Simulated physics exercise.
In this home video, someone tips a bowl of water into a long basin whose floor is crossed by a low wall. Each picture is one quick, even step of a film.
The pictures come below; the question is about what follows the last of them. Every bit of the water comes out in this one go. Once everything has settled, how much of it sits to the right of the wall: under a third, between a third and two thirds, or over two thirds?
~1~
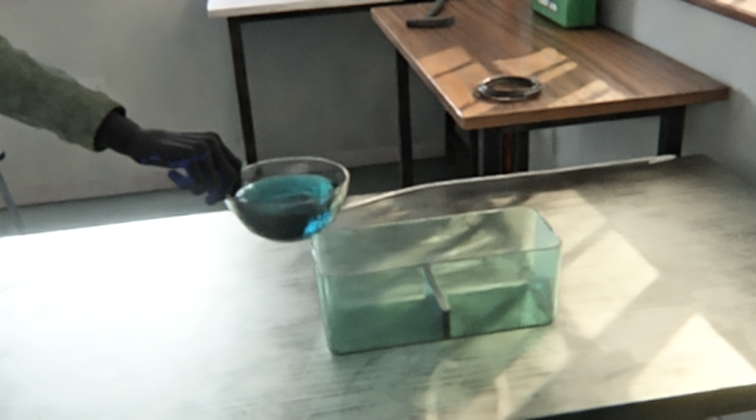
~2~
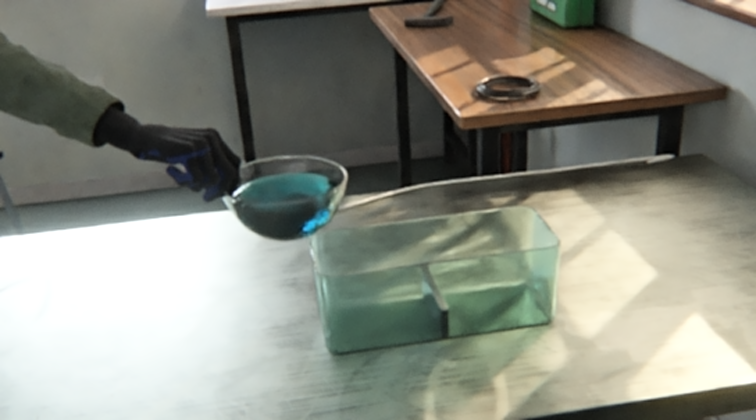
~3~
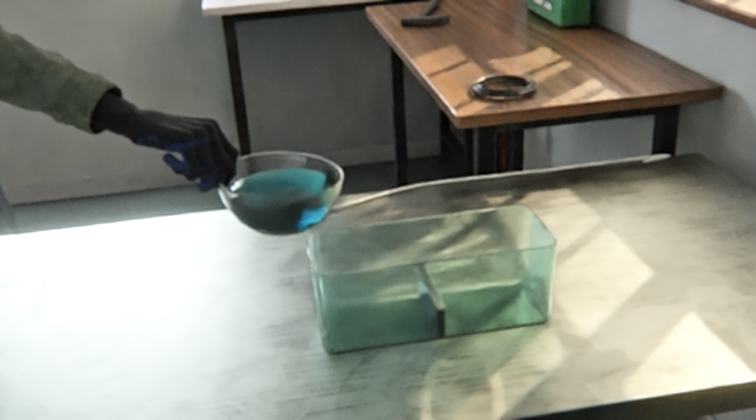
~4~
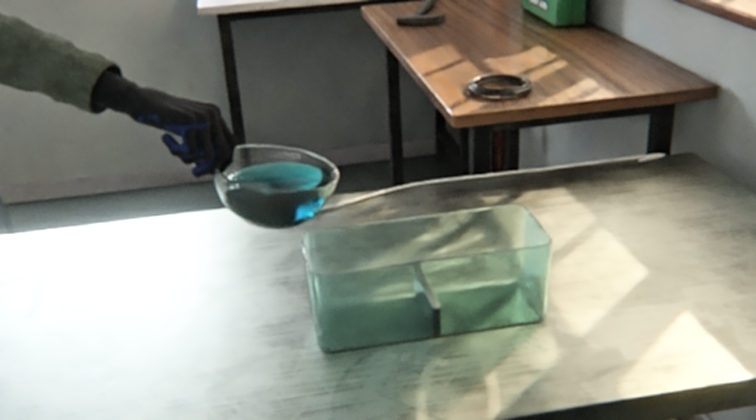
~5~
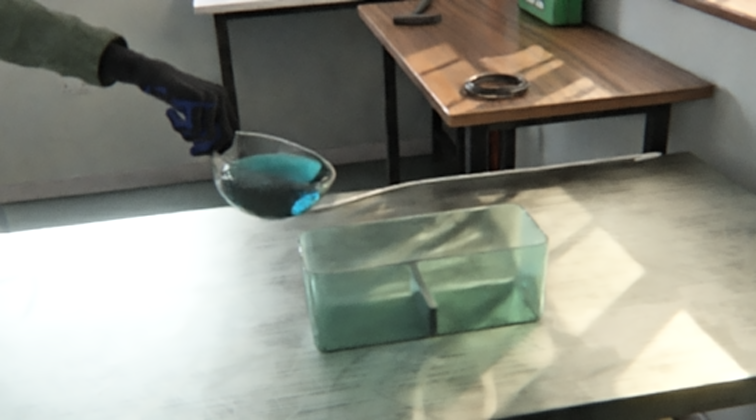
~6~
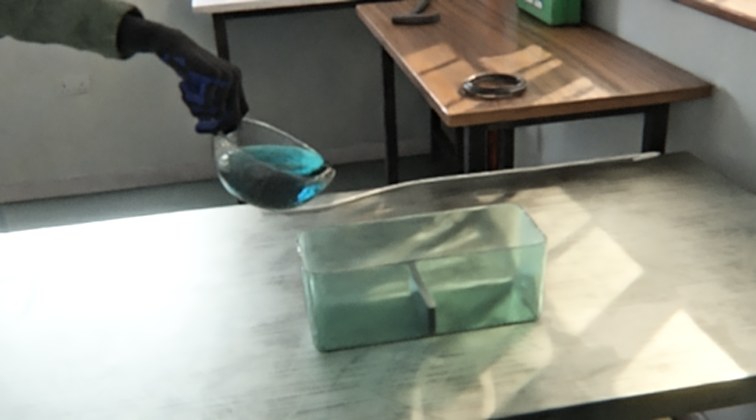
Lands in the middle band.
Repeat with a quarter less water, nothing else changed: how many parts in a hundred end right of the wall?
Some 50 parts in a hundred.
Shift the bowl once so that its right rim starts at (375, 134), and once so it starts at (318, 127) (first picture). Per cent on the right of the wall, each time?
Estimate: 75 per cent, then 40 per cent.
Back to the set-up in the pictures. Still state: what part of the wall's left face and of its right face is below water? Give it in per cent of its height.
On the left roughly 30, on the right roughly 40.
A moment on, the bowl is tipped on its side and 28 per cent is still to pour, 11 is left of the wall and 0 right of it.
Next, the bowl is tipped on its side and 0 per cent is still to pour, 30 is left of the wall and 62 right of it.
Then the bowl is tipped on its side and 0 per cent is still to pour, 37 is left of the wall and 57 right of it.
Later the bowl is tipped on its side and 0 per cent is still to pour, 41 is left of the wall and 56 right of it.
In the end 41 per cent lies left of the wall, 56 right of it and 2 outside.
